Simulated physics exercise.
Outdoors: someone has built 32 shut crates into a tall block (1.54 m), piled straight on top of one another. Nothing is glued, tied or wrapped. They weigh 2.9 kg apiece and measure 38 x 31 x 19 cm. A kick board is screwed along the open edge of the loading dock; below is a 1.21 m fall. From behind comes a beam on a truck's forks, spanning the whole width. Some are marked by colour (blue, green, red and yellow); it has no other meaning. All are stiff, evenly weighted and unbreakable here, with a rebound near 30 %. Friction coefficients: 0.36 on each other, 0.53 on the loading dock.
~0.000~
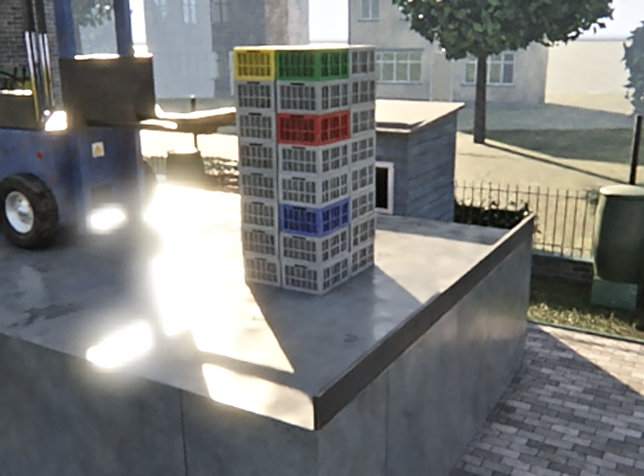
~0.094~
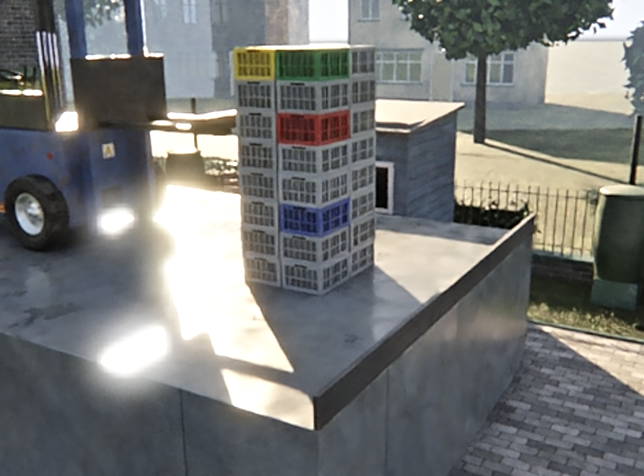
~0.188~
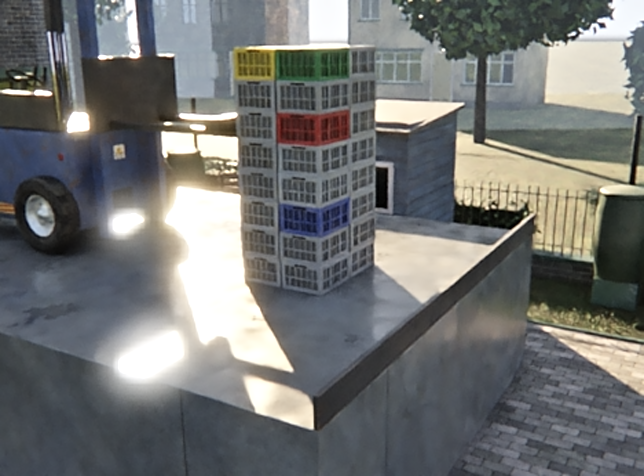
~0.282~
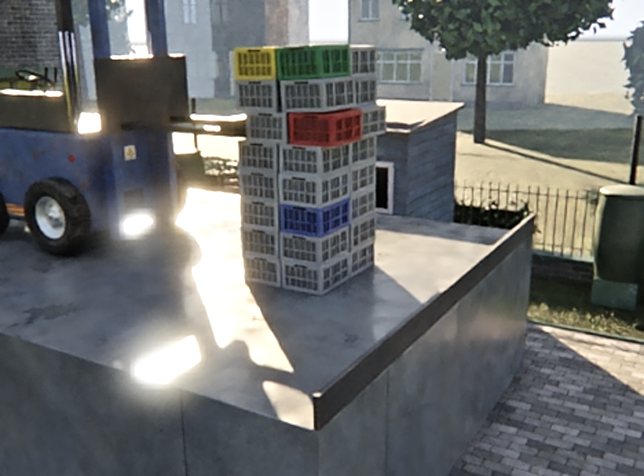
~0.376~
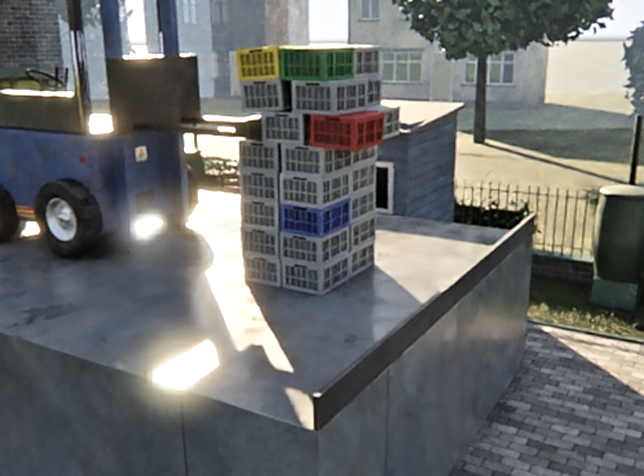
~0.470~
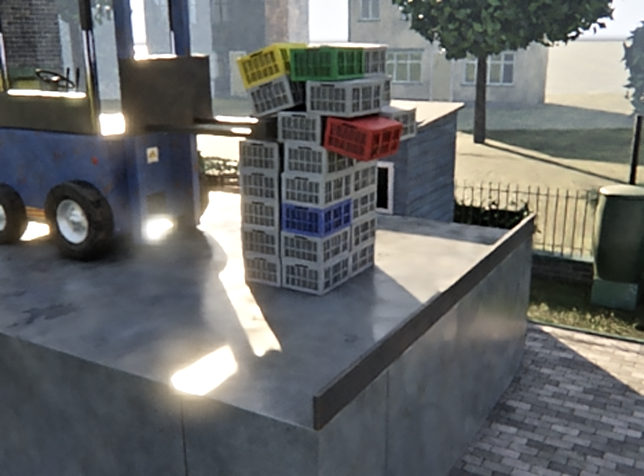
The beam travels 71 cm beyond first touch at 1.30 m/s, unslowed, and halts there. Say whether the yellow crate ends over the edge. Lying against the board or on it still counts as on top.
The yellow crate remains on top.
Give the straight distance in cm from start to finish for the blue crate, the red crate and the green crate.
About: Blue 50, red 110, green 420.
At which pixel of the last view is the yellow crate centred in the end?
Near (270, 109).
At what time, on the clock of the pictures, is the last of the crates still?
Near 2.5 s.
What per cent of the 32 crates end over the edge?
About 25 per cent.
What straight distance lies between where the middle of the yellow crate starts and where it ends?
Some 30 cm.
By 0.68 s, none of the 32 crates over the edge, 21 disturbed; yellow crate tilted 50°, 20 cm lower; red crate tilted 48°, 39 cm lower.
By 1.12 s, none of the 32 crates over the edge, 21 disturbed; yellow crate on its side; blue crate tilted 71°.
By 1.92 s, 7 of the 32 crates over the edge; yellow crate on its side; green crate upside down.
When it is over (2.9 s), 8 of the 32 crates over the edge; yellow crate on its side; green crate upside down; blue crate on its side. In pixels of the last frame, middles, yellow crate near (270, 109).
